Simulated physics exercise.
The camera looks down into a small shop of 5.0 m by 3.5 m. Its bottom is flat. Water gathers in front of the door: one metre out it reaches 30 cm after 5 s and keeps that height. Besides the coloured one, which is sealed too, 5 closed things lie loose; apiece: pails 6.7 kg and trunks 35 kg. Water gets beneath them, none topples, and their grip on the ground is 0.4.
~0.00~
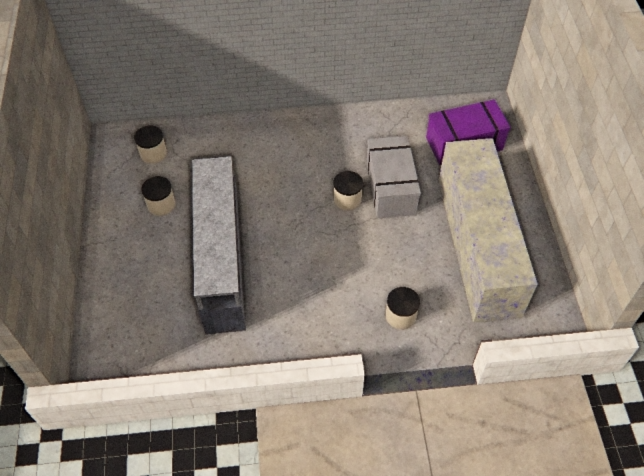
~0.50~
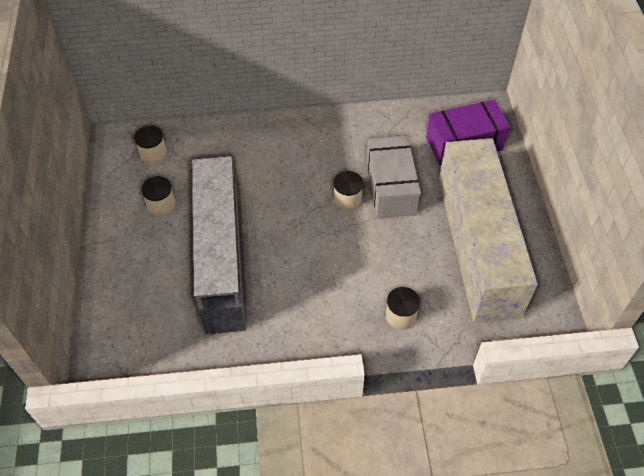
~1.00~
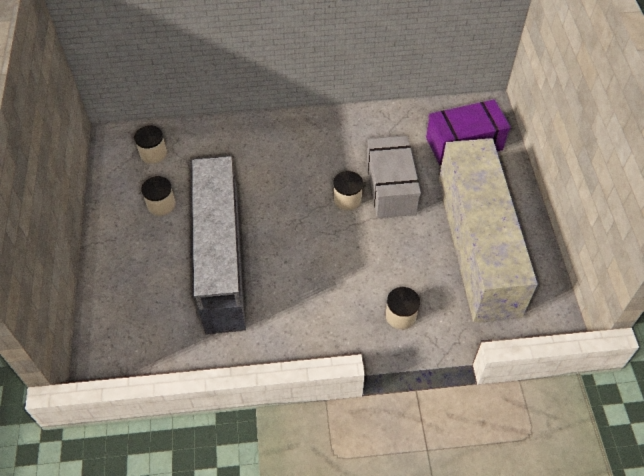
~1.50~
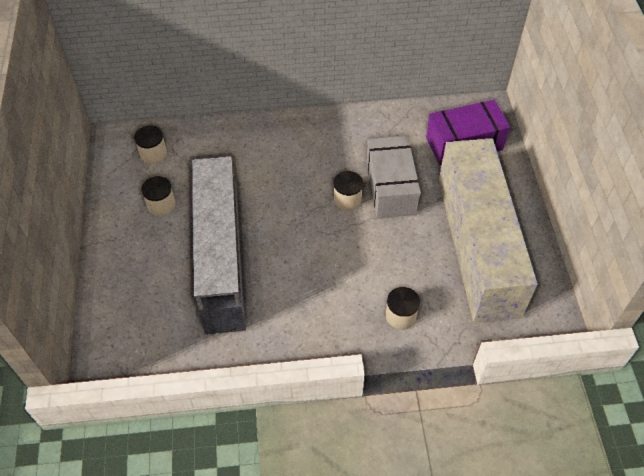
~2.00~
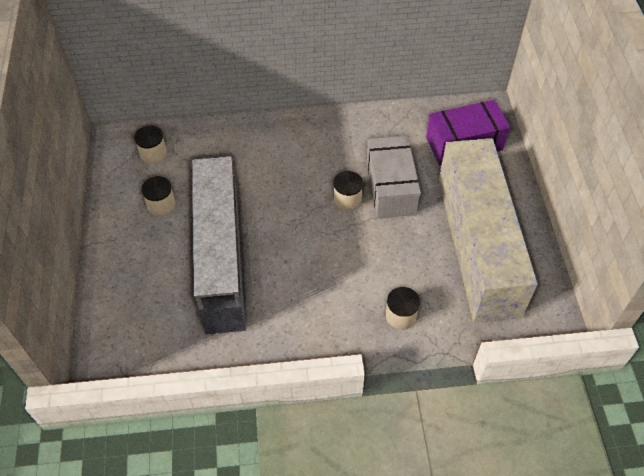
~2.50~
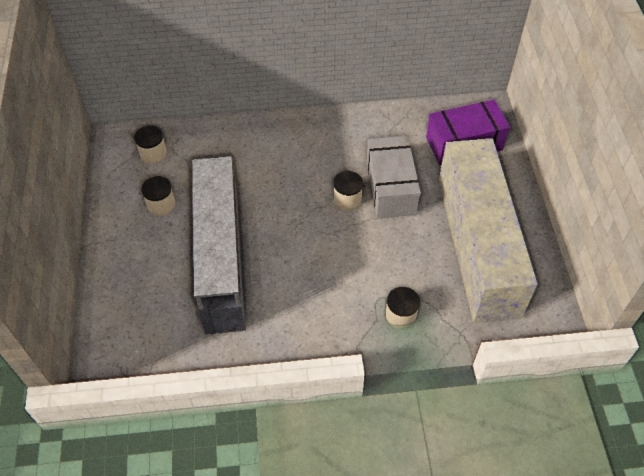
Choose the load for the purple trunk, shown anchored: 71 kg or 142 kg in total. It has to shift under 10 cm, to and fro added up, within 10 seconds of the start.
Verdict: The lower weight is enough.
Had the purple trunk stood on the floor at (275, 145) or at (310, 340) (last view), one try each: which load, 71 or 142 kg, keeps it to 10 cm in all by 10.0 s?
In that order: Only the larger holds; either load holds.
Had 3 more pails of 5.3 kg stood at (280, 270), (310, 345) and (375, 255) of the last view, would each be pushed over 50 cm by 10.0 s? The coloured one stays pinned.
In that order: Over, less, over.
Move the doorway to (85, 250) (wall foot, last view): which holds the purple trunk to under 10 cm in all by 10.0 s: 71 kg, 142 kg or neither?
In that case the smaller load will do.
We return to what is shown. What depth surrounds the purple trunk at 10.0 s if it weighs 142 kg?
Roughly 12 cm.
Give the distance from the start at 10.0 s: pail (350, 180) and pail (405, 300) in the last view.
In turn: 300 cm, 300 cm.
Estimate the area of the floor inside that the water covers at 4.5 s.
Some 6.0 m2.
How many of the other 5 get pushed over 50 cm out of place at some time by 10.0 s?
I count 5.
After 3.5 s the purple trunk would be 0 cm from its start with 71 kg and 0 cm from its start with 142 kg; 0 cm of water round it then.
After 4.5 s the purple trunk would be 0 cm from its start with 71 kg and 0 cm from its start with 142 kg; 2 cm of water round it then.
After 7.0 s the purple trunk would be 0 cm from its start with 71 kg and 0 cm from its start with 142 kg; 5 cm of water round it then.
After 10.0 s the purple trunk would be 0 cm from its start with 71 kg and 0 cm from its start with 142 kg; 12 cm of water round it then.
